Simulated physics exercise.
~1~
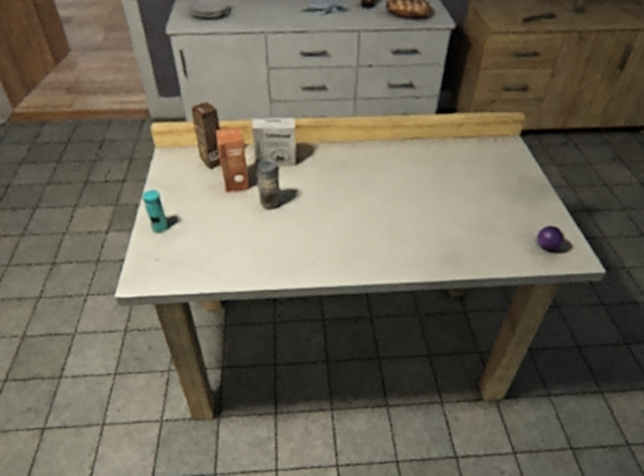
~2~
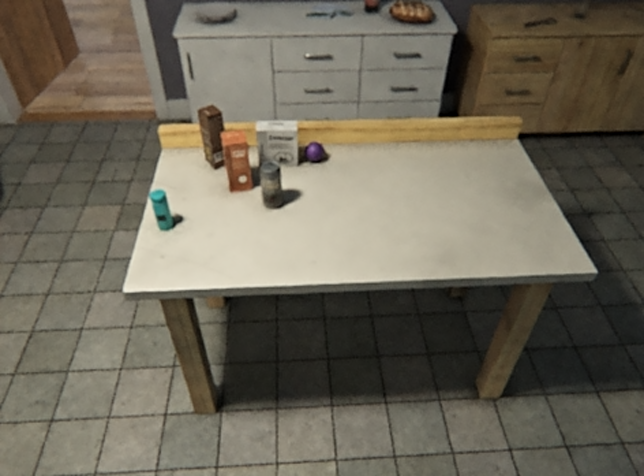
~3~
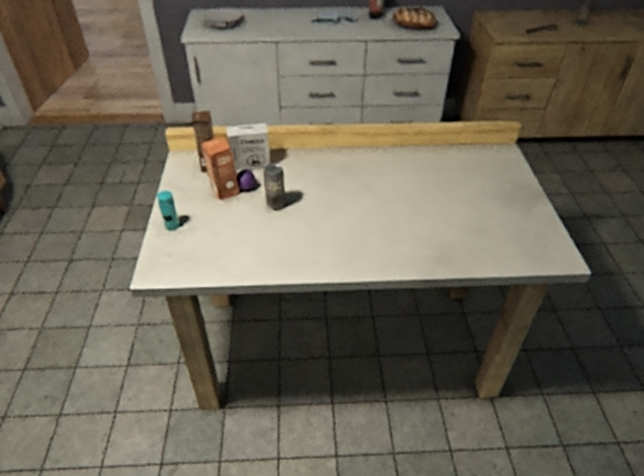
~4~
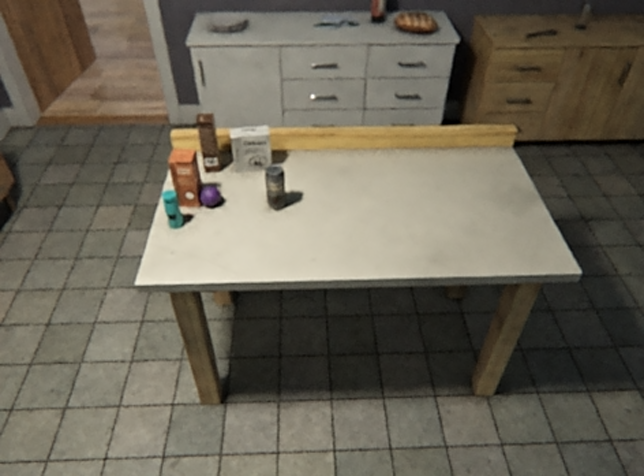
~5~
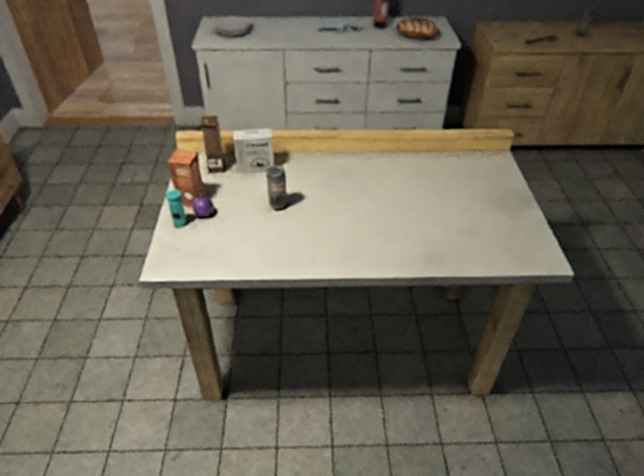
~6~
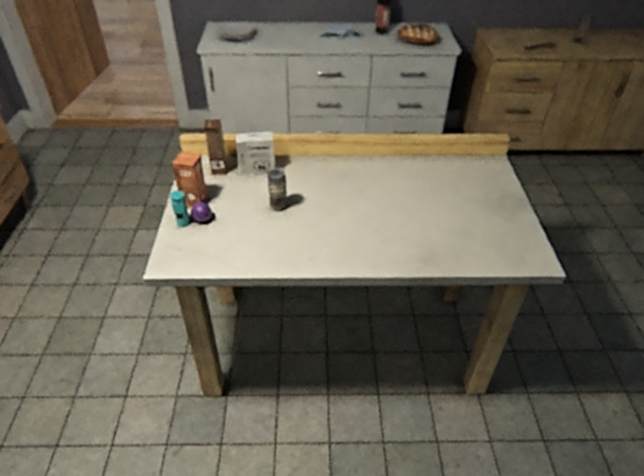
The clip shows a purple ball rolling across a table to the far rail and on leftward among upright items, where a white packet, an orange carton and a brown carton shift; it ends beside the turquoise shaker, with everything still standing and the grey can in place.
